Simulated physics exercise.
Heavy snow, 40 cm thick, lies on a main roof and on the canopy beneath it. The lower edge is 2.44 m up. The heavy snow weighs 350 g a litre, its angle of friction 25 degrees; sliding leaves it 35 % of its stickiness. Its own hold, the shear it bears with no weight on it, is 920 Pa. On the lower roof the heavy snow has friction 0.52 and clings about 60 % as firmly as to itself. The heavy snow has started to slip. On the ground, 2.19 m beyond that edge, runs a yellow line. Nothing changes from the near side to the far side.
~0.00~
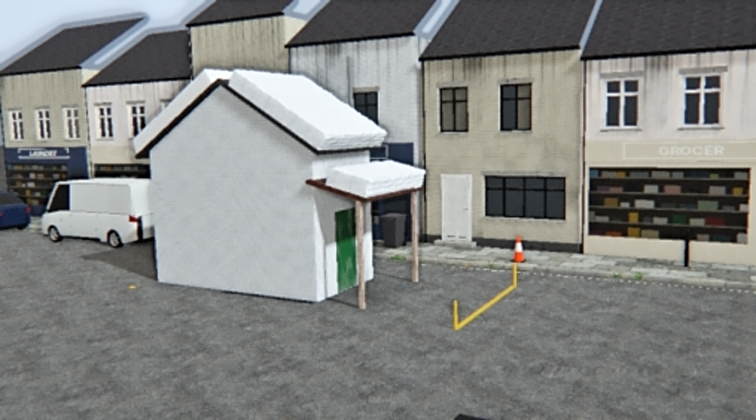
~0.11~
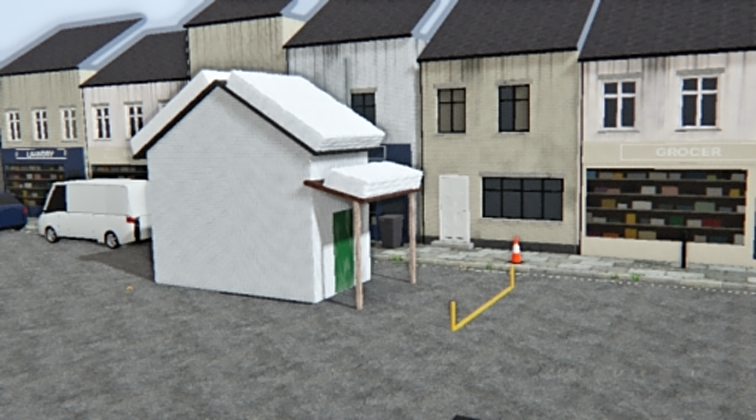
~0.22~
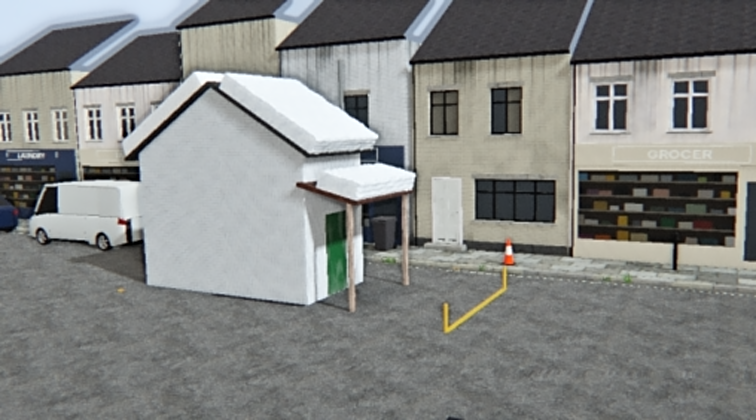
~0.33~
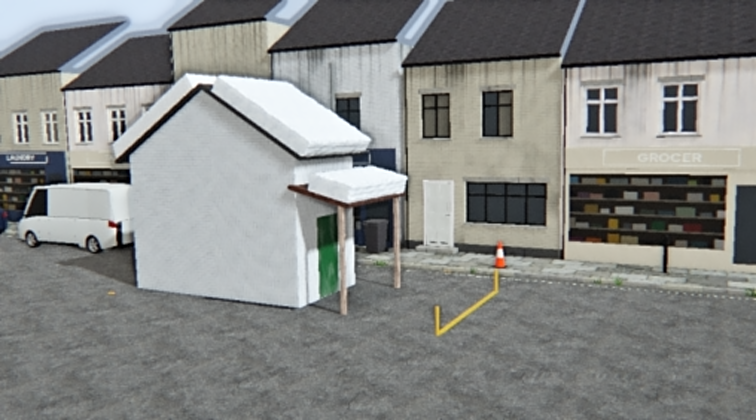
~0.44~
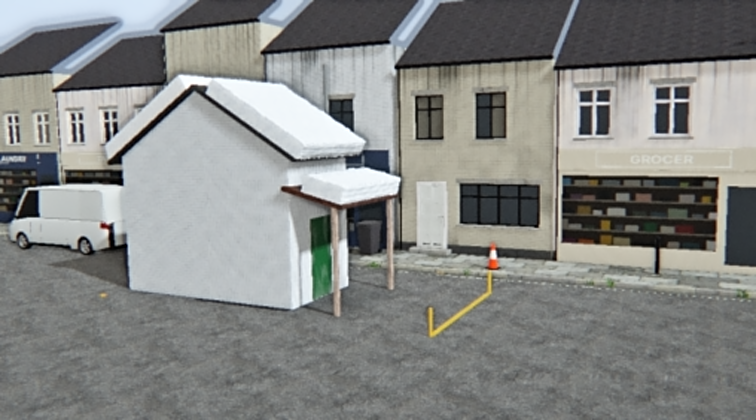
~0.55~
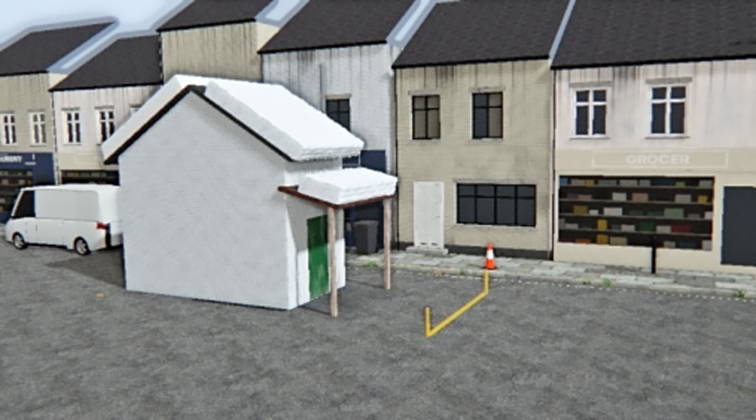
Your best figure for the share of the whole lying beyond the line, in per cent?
Expect roughly 2 %.
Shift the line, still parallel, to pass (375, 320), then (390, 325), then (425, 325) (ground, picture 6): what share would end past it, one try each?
In that order: 40 %, 30 %, 8 %.
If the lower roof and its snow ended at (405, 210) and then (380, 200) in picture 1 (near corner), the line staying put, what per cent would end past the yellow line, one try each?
In turn about 0 %, 1 %.
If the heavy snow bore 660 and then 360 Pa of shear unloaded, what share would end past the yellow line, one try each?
In that order: 8 %, 30 %.
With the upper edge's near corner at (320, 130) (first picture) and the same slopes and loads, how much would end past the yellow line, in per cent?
In that case some 25 per cent.
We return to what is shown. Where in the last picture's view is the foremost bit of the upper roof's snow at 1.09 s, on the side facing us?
At about (318, 165).
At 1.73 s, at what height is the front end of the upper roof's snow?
Some 3.0 m.
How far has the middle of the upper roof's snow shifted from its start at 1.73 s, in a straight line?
Some 1.4 m.
By 1.09 s, none is below the lower edge and 0 % is past the line.
By 1.73 s, none is below the lower edge and 0 % is past the line.
By 2.36 s, 14 % is below the lower edge and 0 % is past the line.
By 3.00 s, 46 % is below the lower edge and 0 % is past the line.
By 6.00 s, at the end, 82 % is below the lower edge and 2 % is past the line.
